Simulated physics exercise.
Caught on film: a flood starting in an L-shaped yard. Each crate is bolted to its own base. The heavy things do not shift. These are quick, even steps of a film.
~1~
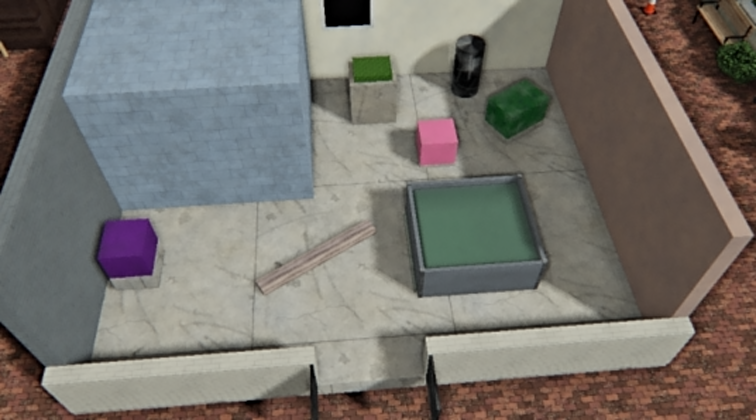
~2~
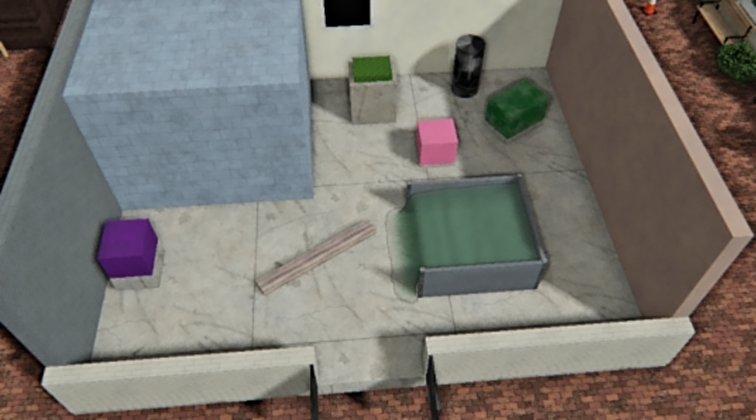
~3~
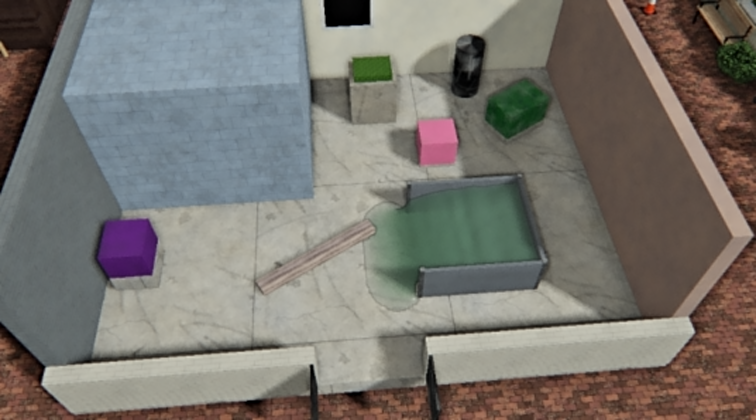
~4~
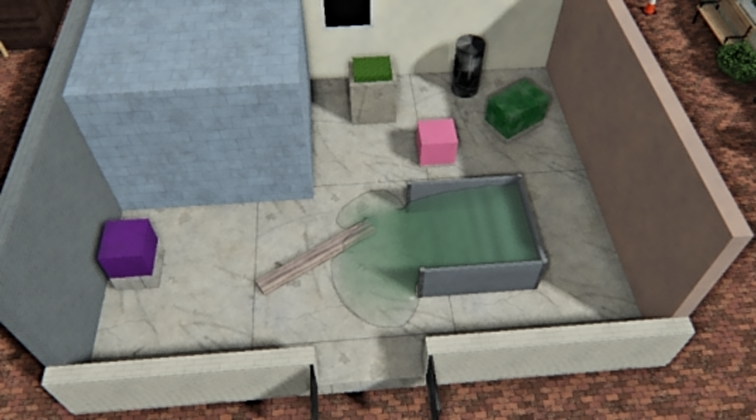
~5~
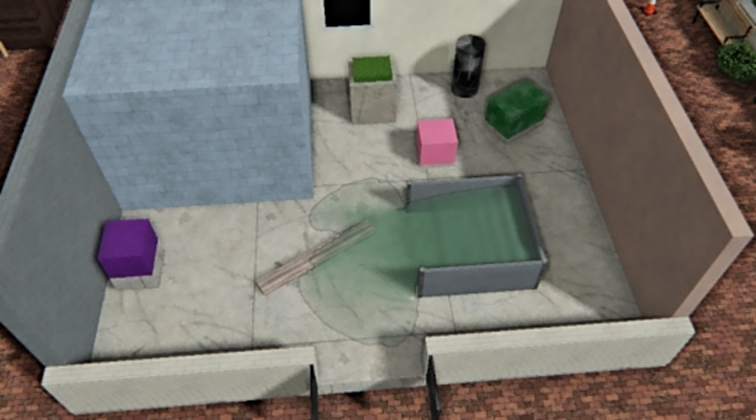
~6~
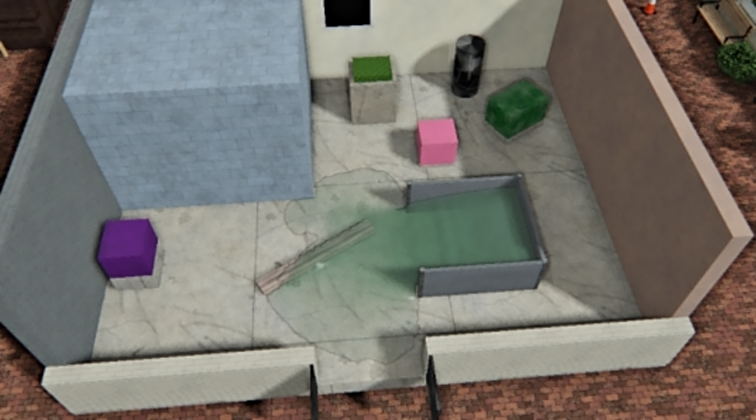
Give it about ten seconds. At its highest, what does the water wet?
The purple crate is soaked; the green crate keeps dry; the pink crate is soaked.
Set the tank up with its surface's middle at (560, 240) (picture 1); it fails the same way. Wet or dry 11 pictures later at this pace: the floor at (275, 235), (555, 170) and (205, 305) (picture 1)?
One after the other: Flooded, no water, awash.
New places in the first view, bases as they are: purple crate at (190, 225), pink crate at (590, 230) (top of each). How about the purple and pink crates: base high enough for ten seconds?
Then: Purple crate escapes it, pink crate is spared.
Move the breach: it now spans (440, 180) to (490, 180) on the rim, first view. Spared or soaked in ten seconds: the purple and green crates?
My reading: Purple escapes it, green gets wet.
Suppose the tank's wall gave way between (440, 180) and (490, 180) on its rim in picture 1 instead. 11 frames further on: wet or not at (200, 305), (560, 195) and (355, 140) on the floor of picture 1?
In turn: Not flooded, dry, flooded.
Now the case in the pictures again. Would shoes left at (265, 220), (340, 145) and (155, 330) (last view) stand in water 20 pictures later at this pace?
As listed: Awash, awash, covered.
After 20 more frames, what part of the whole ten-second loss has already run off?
About 20 per cent.
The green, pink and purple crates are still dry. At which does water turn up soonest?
It is the purple one.
A moment on, water covers 35 % of the floor; the purple crate not reached, the green crate not reached, the pink crate not reached.
Next, water covers 45 % of the floor; the purple crate water round its plinth, the green crate not reached, the pink crate not reached.
Then, water covers 45 % of the floor; the purple crate water round its plinth, the green crate not reached, the pink crate water round its plinth.
Later, water covers 60 % of the floor; the purple crate water round its plinth, the green crate water round its plinth, the pink crate water round its plinth.
In the end, water covers 95 % of the floor; the purple crate was topped, the green crate stayed above the water, the pink crate was topped.
